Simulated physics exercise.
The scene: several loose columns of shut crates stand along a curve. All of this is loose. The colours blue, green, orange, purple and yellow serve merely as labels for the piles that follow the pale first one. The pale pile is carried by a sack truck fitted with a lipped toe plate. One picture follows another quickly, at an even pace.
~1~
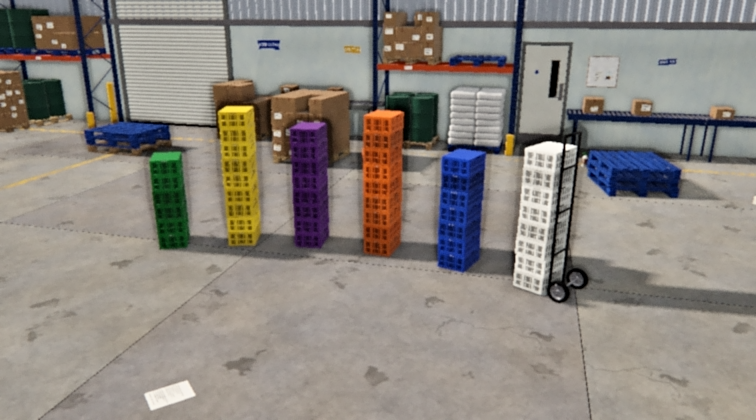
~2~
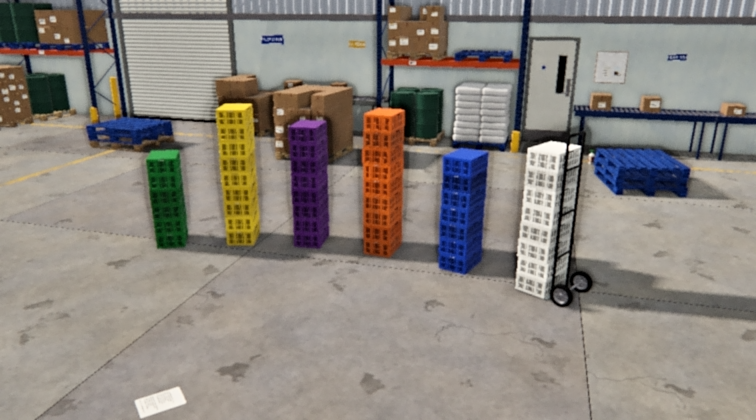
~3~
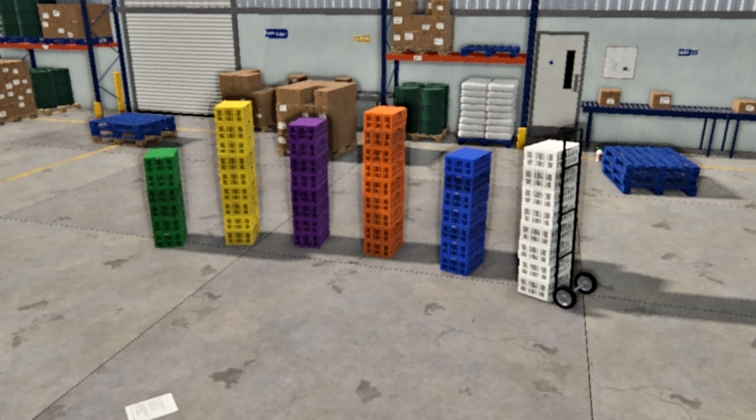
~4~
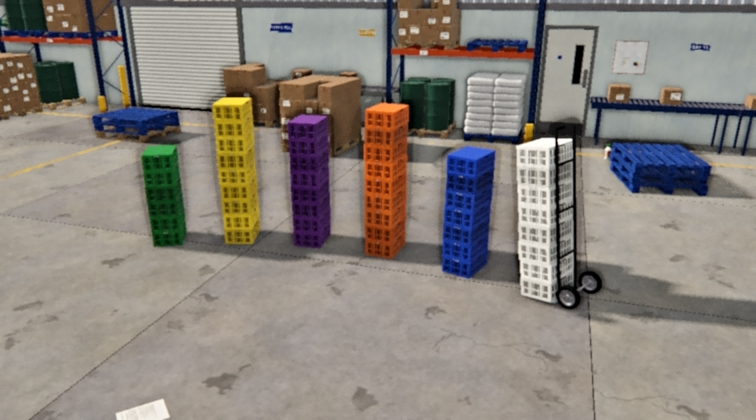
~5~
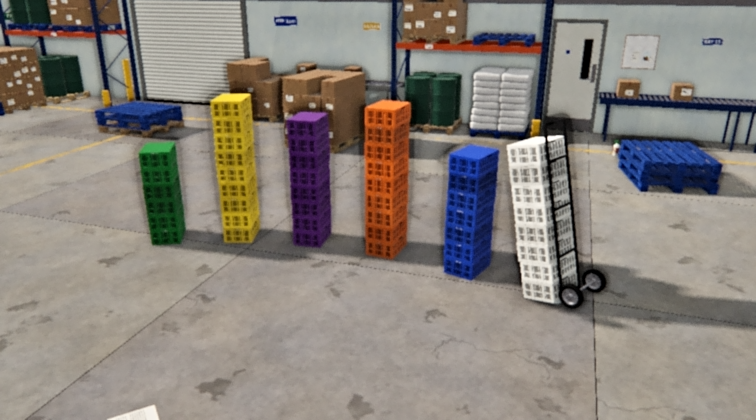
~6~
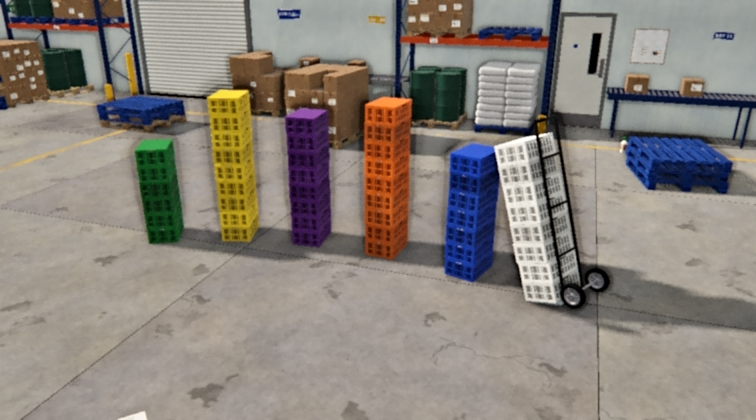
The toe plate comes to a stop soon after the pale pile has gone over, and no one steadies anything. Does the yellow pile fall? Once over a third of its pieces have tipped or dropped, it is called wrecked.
Yes.
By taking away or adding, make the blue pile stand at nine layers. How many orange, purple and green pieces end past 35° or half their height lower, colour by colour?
Pile by pile, orange 8, purple 7, green 5.
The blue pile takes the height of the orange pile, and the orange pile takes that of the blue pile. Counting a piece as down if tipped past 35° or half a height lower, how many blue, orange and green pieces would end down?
It comes to blue 9, then orange 7, then green 5.
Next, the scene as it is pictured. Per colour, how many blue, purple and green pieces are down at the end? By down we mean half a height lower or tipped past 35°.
Per-colour tally: Blue = 7; purple = 7; green = 6.
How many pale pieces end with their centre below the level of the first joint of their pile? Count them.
4, all in all.
Just after the last frame, 7 of the pale pile down; none of the 9 yellow crates down (7 of 39 in all colours); top yellow crate unmoved; top blue crate tilted well over, some two heights lower.
A moment on, 7 of the pale pile down; 5 of the 9 yellow crates down (27 of 39 in all colours); top yellow crate tilted clearly, about its own height lower; top orange crate on its side.
When it is over, 7 of the pale pile down; 8 of the 9 yellow crates down (36 of 39 in all colours); top yellow crate upside down; top orange crate upside down. In pixels of the last frame, middles, top orange crate near (260, 187).
